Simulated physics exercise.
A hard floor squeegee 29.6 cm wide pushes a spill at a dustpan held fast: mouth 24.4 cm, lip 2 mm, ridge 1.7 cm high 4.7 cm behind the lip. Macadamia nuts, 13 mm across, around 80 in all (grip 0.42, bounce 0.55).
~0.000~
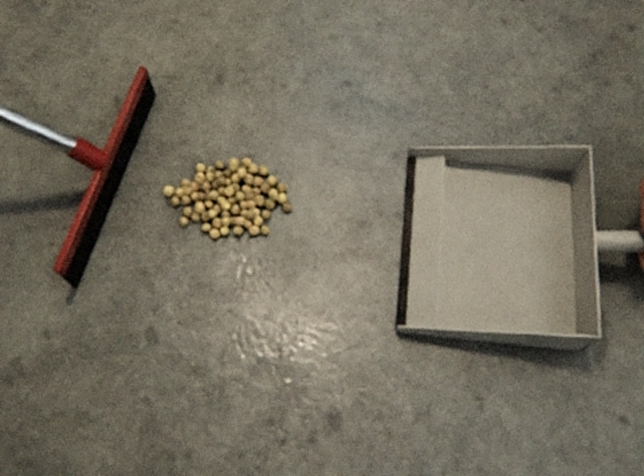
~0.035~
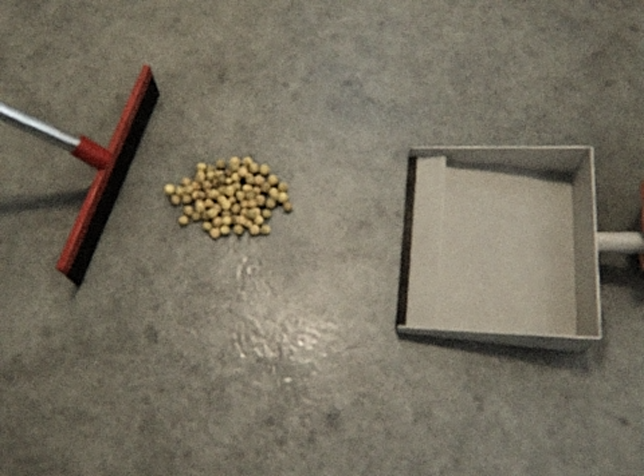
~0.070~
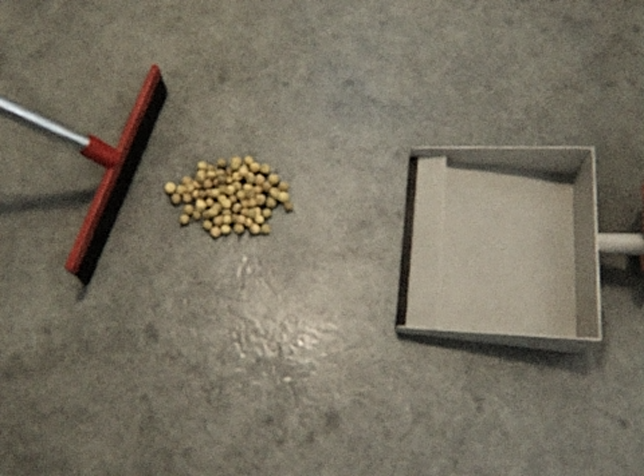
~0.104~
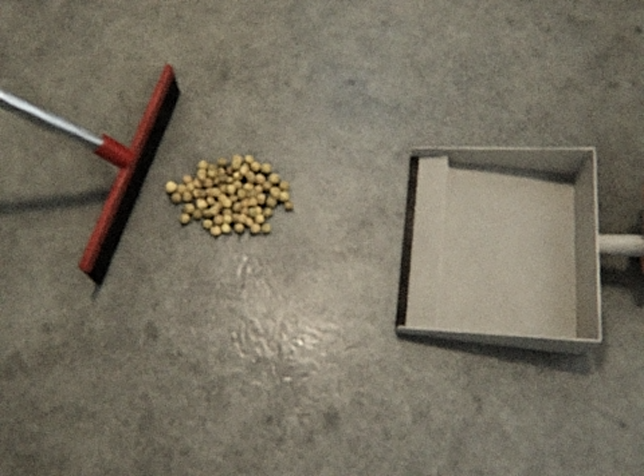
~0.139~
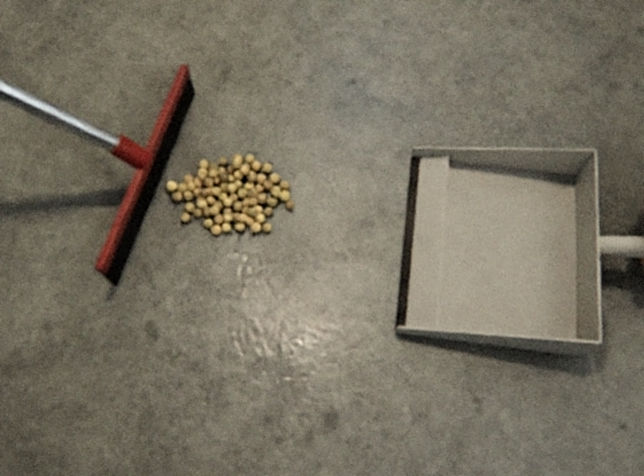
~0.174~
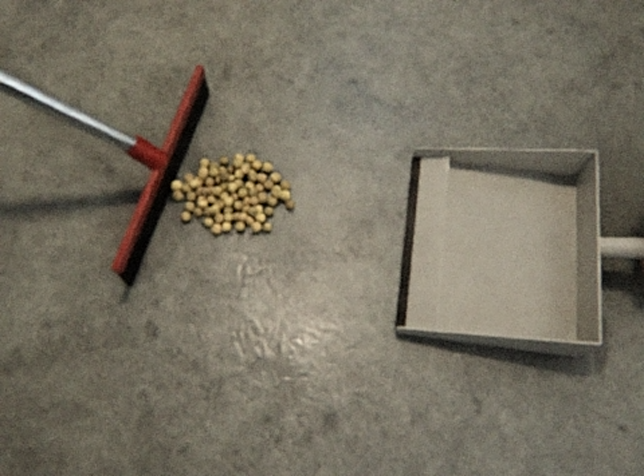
A red floor squeegee slides right across the floor and nudges a pile of round nuts.
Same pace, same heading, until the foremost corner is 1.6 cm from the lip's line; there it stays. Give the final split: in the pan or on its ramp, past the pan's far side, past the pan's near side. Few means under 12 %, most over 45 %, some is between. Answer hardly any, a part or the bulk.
In the pan or on its ramp: A part; past the pan's far side: Hardly any; past the pan's near side: Hardly any.
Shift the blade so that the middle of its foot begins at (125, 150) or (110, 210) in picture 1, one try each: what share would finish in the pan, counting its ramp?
About 20 and 25 per cent.
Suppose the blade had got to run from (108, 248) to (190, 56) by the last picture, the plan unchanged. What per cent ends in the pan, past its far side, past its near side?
Pan 0, far 20, near 0.
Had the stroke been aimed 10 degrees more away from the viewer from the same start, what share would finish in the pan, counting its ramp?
It would be near 20 per cent.
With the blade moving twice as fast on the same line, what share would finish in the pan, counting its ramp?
In that case some 25 per cent.
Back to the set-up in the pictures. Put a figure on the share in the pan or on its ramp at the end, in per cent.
Some 25 per cent.
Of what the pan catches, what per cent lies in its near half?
About 40 per cent.
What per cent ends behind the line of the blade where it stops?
About 0 per cent.
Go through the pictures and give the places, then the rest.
Blade from (61, 271) to (144, 74), moved 0.0 cm, 0 of the pieces shifted so far; middle of the pieces at (231, 201); pan at (503, 250), in the first frame.
Blade from (64, 269) to (148, 73), moved 0.3 cm, 0 of the pieces shifted so far; middle of the pieces at (232, 200), in the second frame.
Blade from (72, 268) to (157, 72), moved 1.4 cm, 0 of the pieces shifted so far; middle of the pieces at (232, 200), in the third frame.
Blade from (86, 268) to (170, 72), moved 3.0 cm, 0 of the pieces shifted so far; middle of the pieces at (233, 199), in the fourth frame.
Blade from (102, 269) to (185, 72), moved 4.9 cm, 0 of the pieces shifted so far; middle of the pieces at (233, 198), in the fifth frame.
Blade from (118, 269) to (201, 73), moved 6.9 cm, 3 of the pieces shifted so far; middle of the pieces at (234, 197); pan at (506, 253). Its pace works out near 0.55 m/s, in the sixth frame.
After 0.42 s, middle of the blade 18 cm from the lip; 0 % over the lip, far side 0 %, near side 0 %.
After 0.59 s, middle of the blade 8 cm from the lip; 0 % over the lip, far side 5 %, near side 0 %.
Then, at 0.88 s, middle of the blade 4 cm from the lip; 25 % over the lip, far side 5 %, near side 5 %.
At rest (1.6 s), pan 25 %, far side 5 %, near side 5 %, in front of the lip or behind the blade 60 %.
